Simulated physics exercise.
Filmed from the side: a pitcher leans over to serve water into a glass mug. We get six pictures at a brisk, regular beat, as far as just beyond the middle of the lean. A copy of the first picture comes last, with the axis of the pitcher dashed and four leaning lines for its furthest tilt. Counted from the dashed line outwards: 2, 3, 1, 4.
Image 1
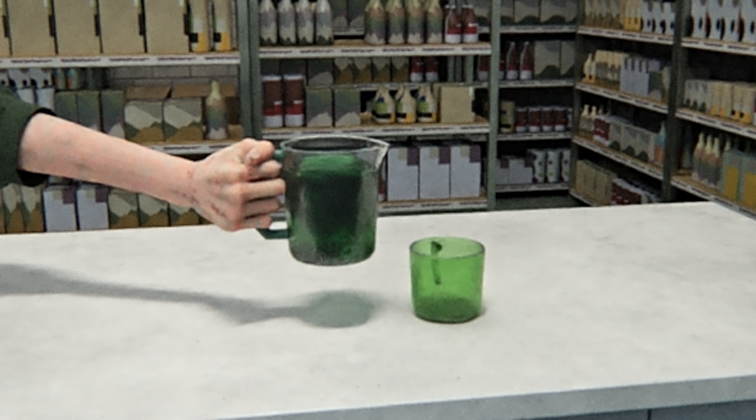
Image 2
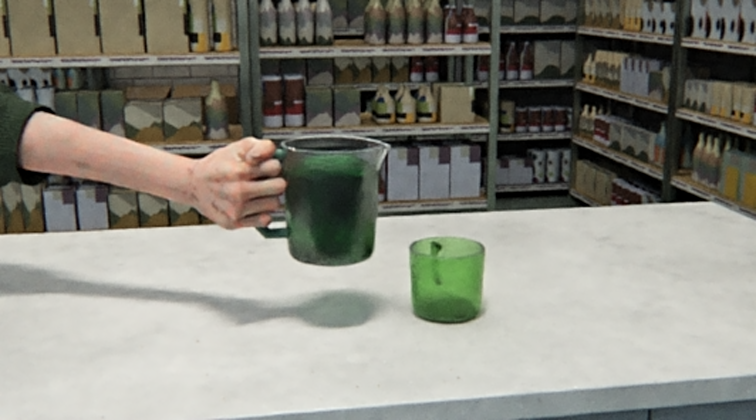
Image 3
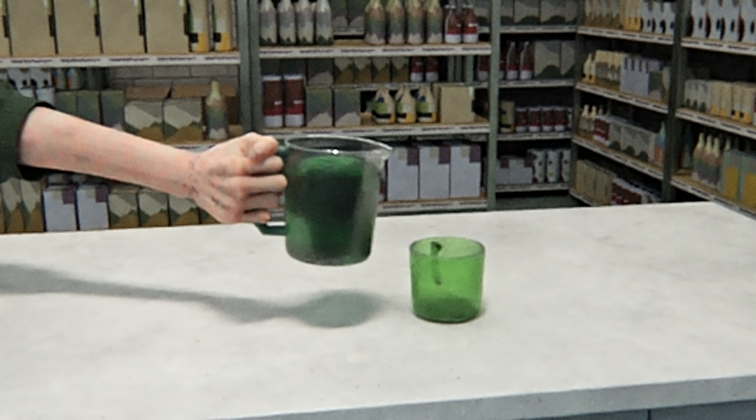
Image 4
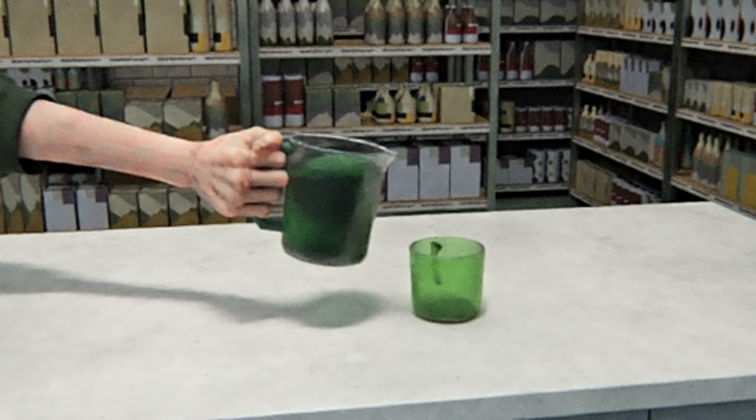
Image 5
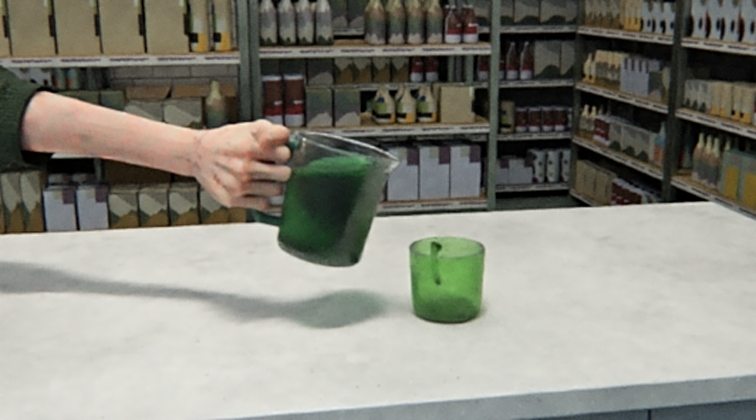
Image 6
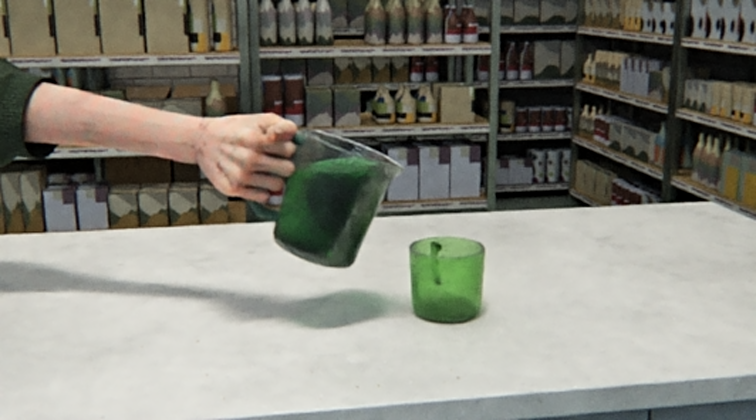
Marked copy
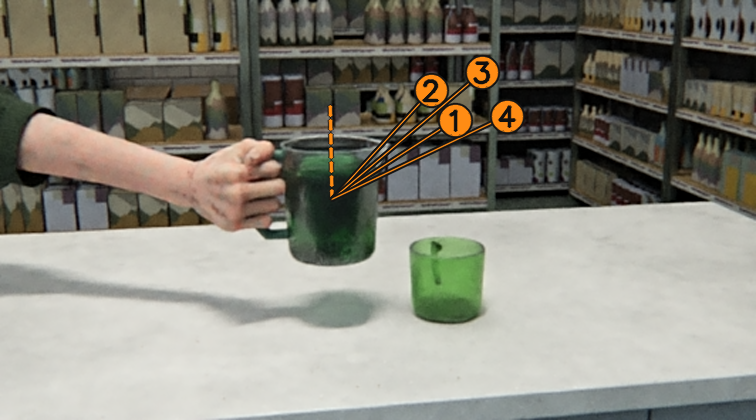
A bare forearm with a dark sleeve reaches in from the left above a pale counter, seen from the side in a shop aisle lined with shelves of bottles and boxes. The hand grips a dark green pitcher by its handle, with a bright green glass mug standing to the right. The pitcher starts upright, then gradually tilts rightward while the mug stays still.
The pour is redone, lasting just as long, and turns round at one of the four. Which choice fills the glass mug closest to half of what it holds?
Choose 3.
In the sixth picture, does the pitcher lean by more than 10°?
Yes, it does.
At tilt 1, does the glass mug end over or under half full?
Over.
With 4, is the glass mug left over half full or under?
Over.
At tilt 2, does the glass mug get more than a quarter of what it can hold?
Yes, clearly.
In orange, 1 at (440, 129); 2 at (419, 103); 3 at (468, 83); 4 at (491, 122).
With 1, the glass mug ends with about 74 % of what it can hold.
With 2, the glass mug ends with about 33 % of what it can hold.
With 3, the glass mug ends with about 52 % of what it can hold.
With 4, the glass mug is filled to the brim.
